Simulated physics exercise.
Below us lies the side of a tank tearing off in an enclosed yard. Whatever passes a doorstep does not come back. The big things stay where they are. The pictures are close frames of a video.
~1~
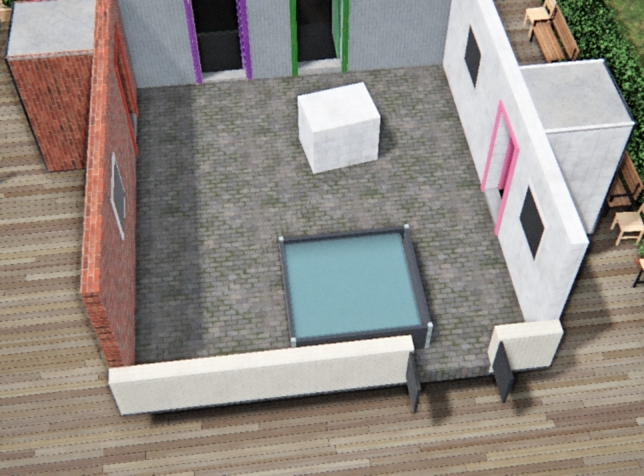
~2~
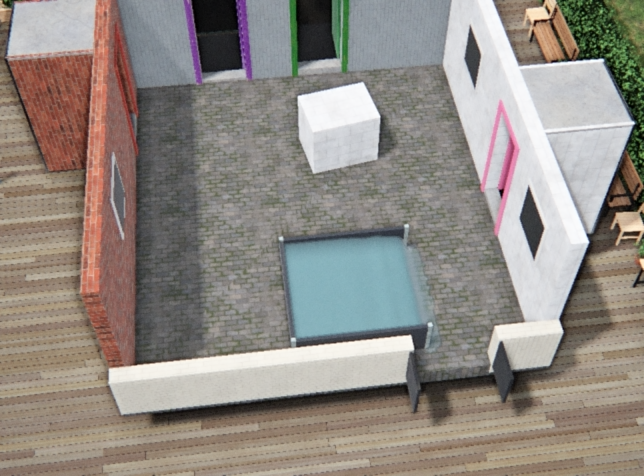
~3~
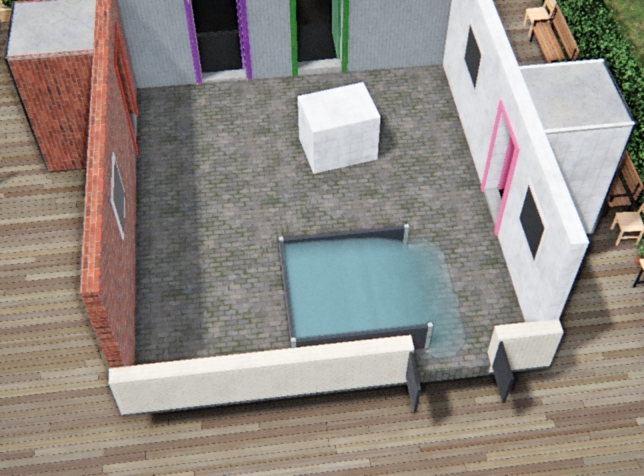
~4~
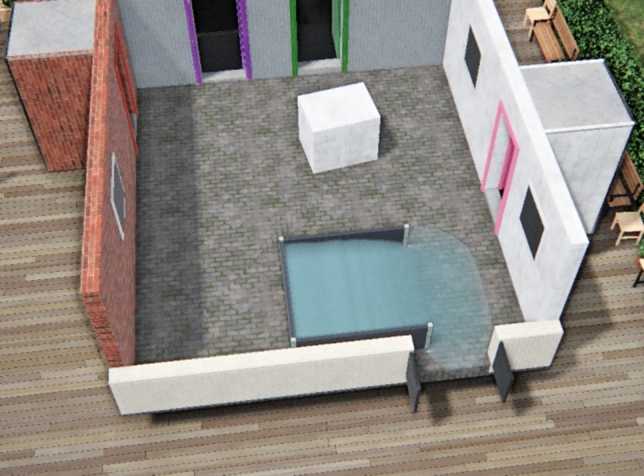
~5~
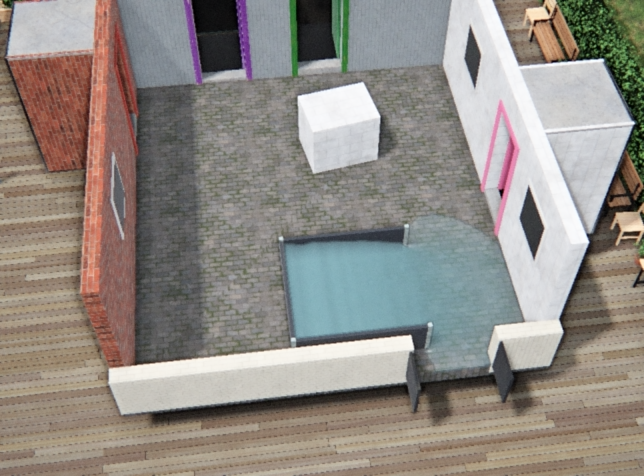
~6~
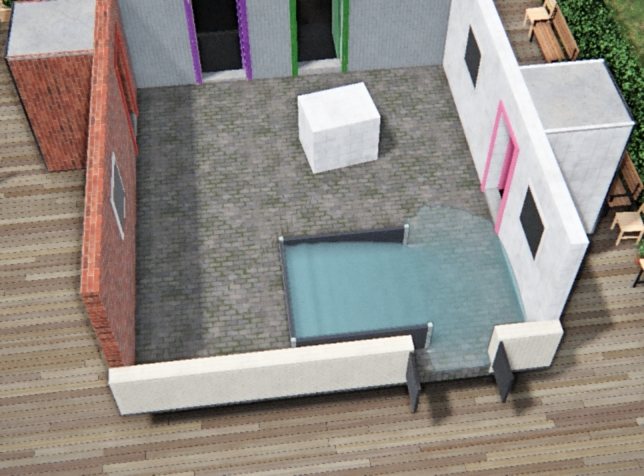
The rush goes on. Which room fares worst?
Most goes in at the pink door.
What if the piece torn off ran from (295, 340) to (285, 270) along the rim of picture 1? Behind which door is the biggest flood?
The purple-painted one.
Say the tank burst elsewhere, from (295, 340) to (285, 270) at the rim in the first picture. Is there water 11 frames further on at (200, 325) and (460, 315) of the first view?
In that order: Under water, dry.
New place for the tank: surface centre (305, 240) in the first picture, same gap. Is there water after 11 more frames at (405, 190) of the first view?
Answer: Awash.
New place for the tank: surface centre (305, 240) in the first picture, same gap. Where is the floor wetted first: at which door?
That is the pink-painted one.
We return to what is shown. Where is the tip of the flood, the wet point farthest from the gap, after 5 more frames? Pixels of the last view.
Close to (471, 180).
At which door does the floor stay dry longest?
The red-painted one.
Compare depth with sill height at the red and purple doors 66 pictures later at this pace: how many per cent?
In turn 40 and 50 per cent.
A moment on, water covers 15 % of the floor; red door not reached, green door not reached, purple door not reached, pink door a trickle in.
Next, water covers 20 % of the floor; red door not reached, green door not reached, purple door not reached, pink door some in.
Then, water covers 35 % of the floor; red door not reached, green door not reached, purple door not reached, pink door some in.
Later, water covers 50 % of the floor; red door not reached, green door wet at the sill, nothing in, purple door wet at the sill, nothing in, pink door some in.
In the end, water covers 75 % of the floor; red door wet at the sill, nothing in, green door wet at the sill, nothing in, purple door wet at the sill, nothing in, pink door some in; the pink door has let in the most.
